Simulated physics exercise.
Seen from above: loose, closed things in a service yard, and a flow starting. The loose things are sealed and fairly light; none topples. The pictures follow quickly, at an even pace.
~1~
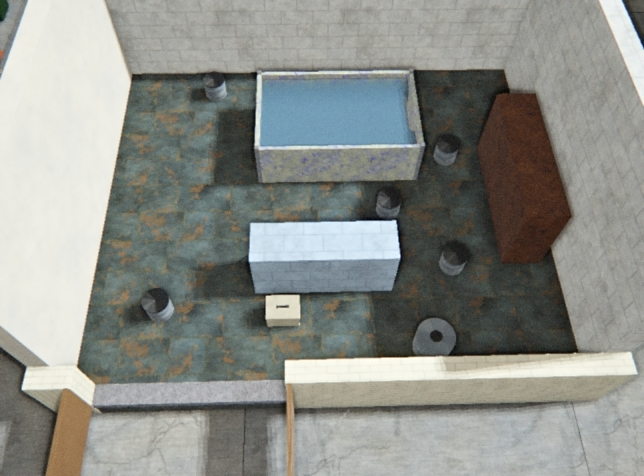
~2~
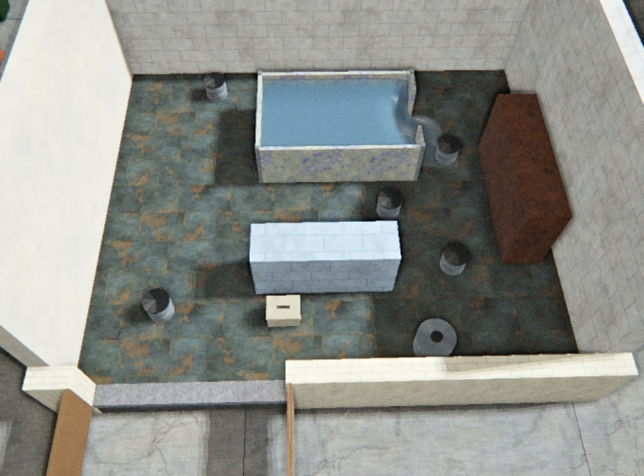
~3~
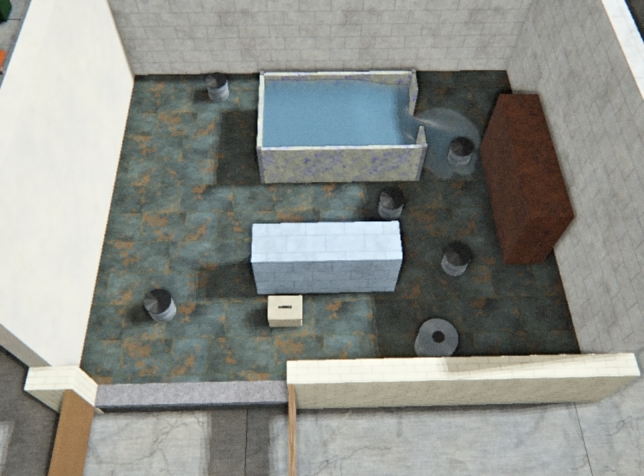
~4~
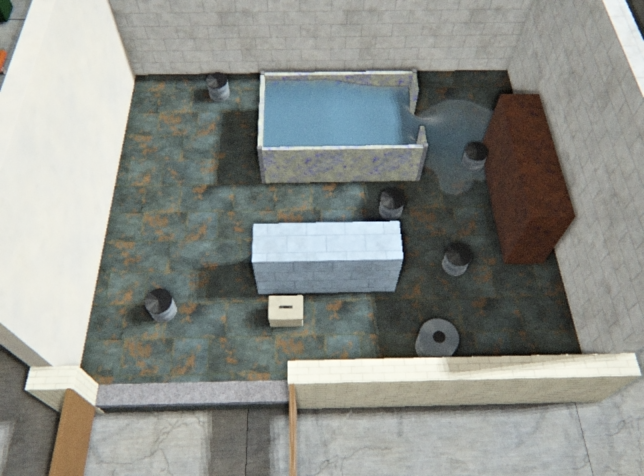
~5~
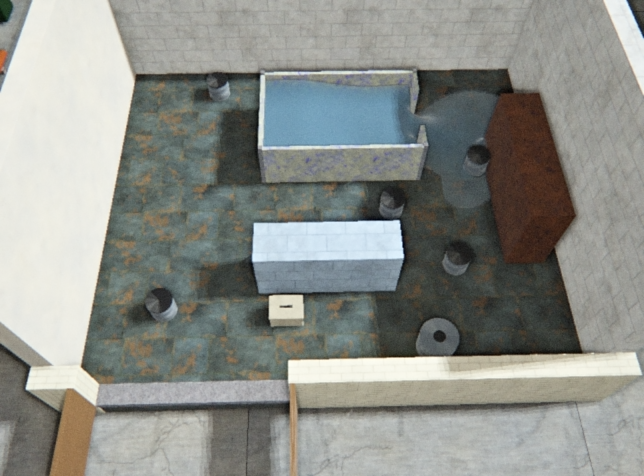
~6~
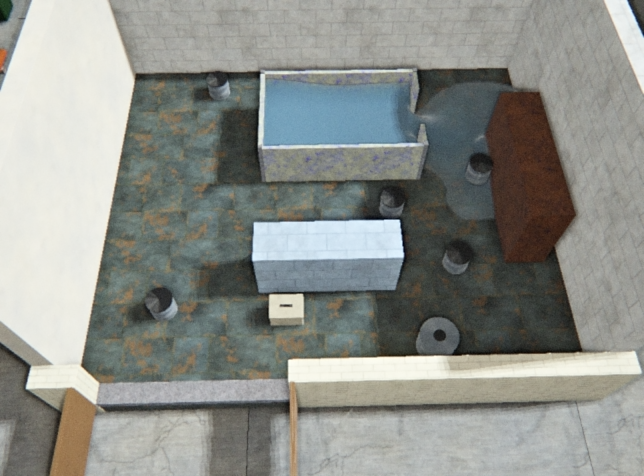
The footage shows a walled yard from above as water pours through a gap in the right side of a raised tank, spreads across the floor toward a reddish-brown block, and shifts one nearby pail slightly to the right.
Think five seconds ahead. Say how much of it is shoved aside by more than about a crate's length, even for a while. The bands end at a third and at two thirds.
It is between one and two thirds.
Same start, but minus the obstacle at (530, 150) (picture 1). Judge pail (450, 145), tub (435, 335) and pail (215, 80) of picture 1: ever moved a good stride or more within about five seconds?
In turn: Moved that far, pushed that far, swept aside.
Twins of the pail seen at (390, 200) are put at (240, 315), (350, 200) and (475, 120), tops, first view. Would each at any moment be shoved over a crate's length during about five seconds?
As listed: Less than that, under that, pushed that far.
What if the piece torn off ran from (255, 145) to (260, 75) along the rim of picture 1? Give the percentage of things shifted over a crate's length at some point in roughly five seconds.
About 30 per cent.
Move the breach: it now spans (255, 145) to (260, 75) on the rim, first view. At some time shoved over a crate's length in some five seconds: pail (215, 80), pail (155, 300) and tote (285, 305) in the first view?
In turn: Yes, shifted that much, less than that.
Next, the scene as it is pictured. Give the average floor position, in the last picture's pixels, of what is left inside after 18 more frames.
Near (303, 266).
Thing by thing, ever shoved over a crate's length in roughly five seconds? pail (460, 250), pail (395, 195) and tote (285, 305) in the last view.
As listed: Shifted that much, short of that, short of that.
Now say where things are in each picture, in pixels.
A pail at (448, 143) rests on the ground; a pail at (390, 198), on the bottom; 0 of 7 have shifted, in the first picture.
A pail at (449, 144) rests on the ground; a pail at (390, 198) rests on the ground; 0 of 7 have shifted, in the second picture.
A pail at (462, 146) rests on the ground, close to its start; a pail at (392, 198), on the bottom; 1 of 7 have shifted, in the third picture.
A pail at (477, 151) rests on the ground, a stride from its start; a pail at (393, 198) rests on the ground; 1 of 7 have shifted, in the fourth picture.
A pail at (479, 154) rests on the ground, a stride from its start; a pail at (393, 198), on the bottom; 1 of 7 have shifted, in the fifth picture.
A pail at (482, 163), afloat, a stride from its start; a pail at (393, 197), on the bottom; 1 of 7 have shifted, in the sixth picture.
A moment on, 1 of 7 are well off their spots; 0 afloat.
Next, 2 of 7 are well off their spots; 0 afloat.
Later, 3 of 7 are well off their spots; 1 afloat.
In the end, 4 of 7 are well off their spots, and 4 have been at some point; 1 afloat.
